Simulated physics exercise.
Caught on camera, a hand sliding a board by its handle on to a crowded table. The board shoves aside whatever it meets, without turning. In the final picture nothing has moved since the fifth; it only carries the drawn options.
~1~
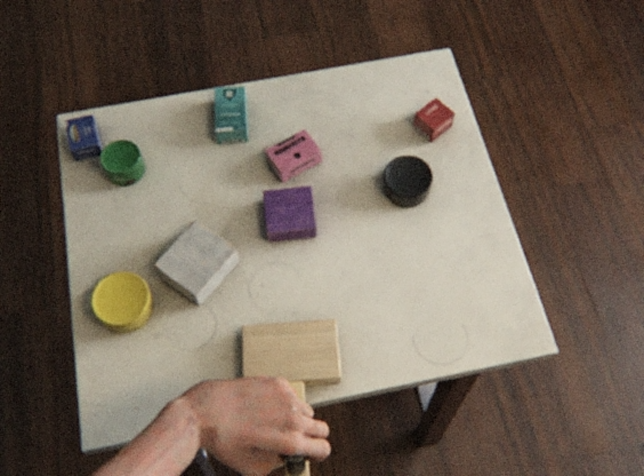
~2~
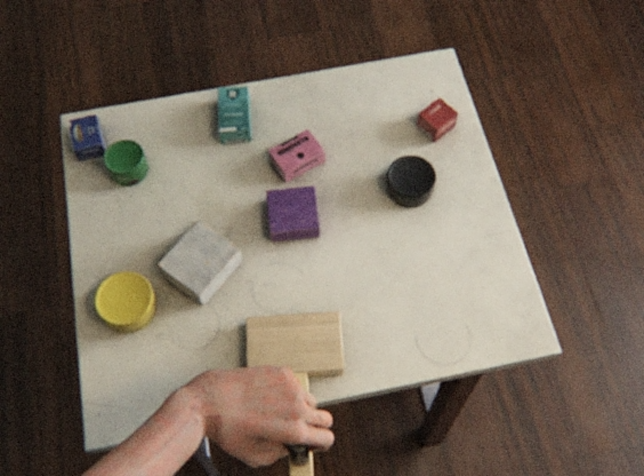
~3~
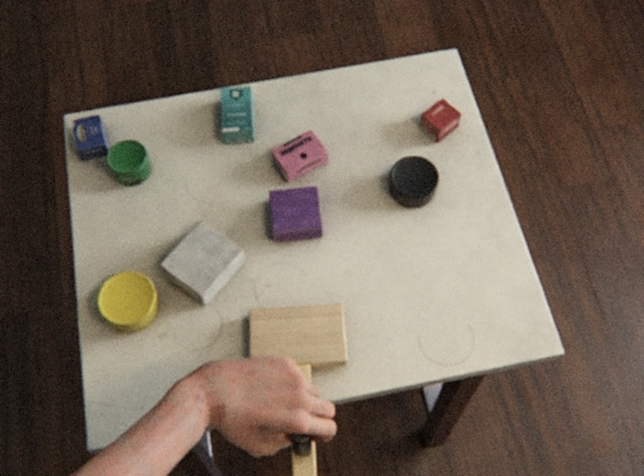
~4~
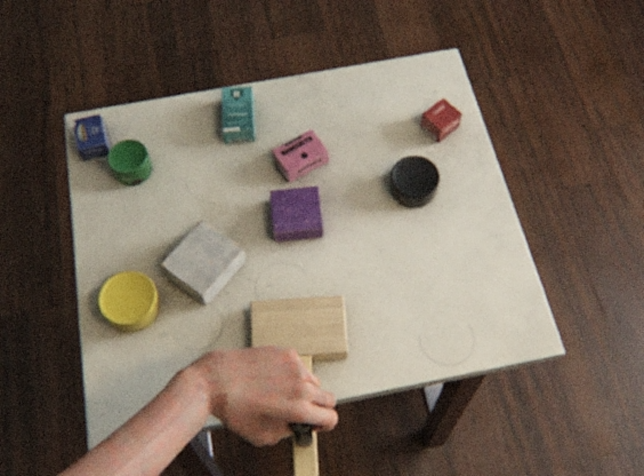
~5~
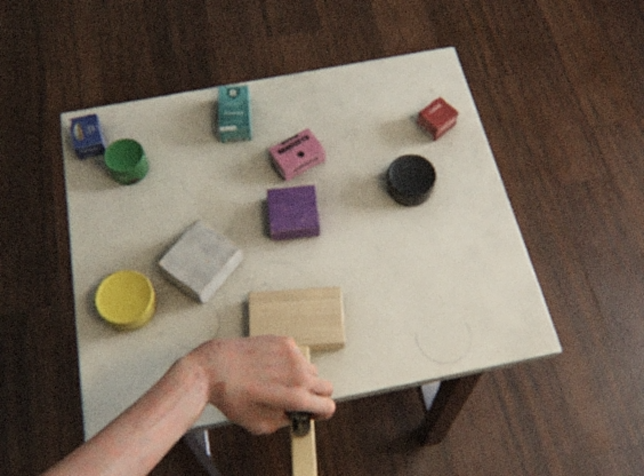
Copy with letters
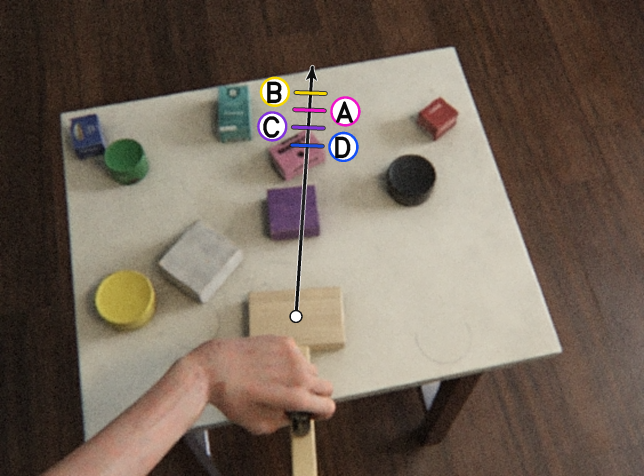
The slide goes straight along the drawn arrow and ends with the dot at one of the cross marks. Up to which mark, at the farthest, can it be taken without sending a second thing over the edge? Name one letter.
It can go as far as A.
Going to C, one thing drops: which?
It is the pink packet.
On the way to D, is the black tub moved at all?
By then, no.
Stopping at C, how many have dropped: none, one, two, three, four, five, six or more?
In all, one.
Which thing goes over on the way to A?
It is the pink packet.
On the marked copy, A at (310, 110); B at (310, 93); C at (308, 128); D at (307, 146); the arrow from (296, 316) to (313, 67); the white dot at (296, 316).
Taking A. A third of the way, board (301, 239); pink packet (298, 151); purple block (295, 193).
Two thirds of the way, board (307, 166); pink packet (301, 91); purple block (300, 123).
When it is over, board (310, 115); pink packet over the edge; purple block (303, 75); one fallen.
As for the rest, B drops two; C is within the limit but short; D is within the limit but short.
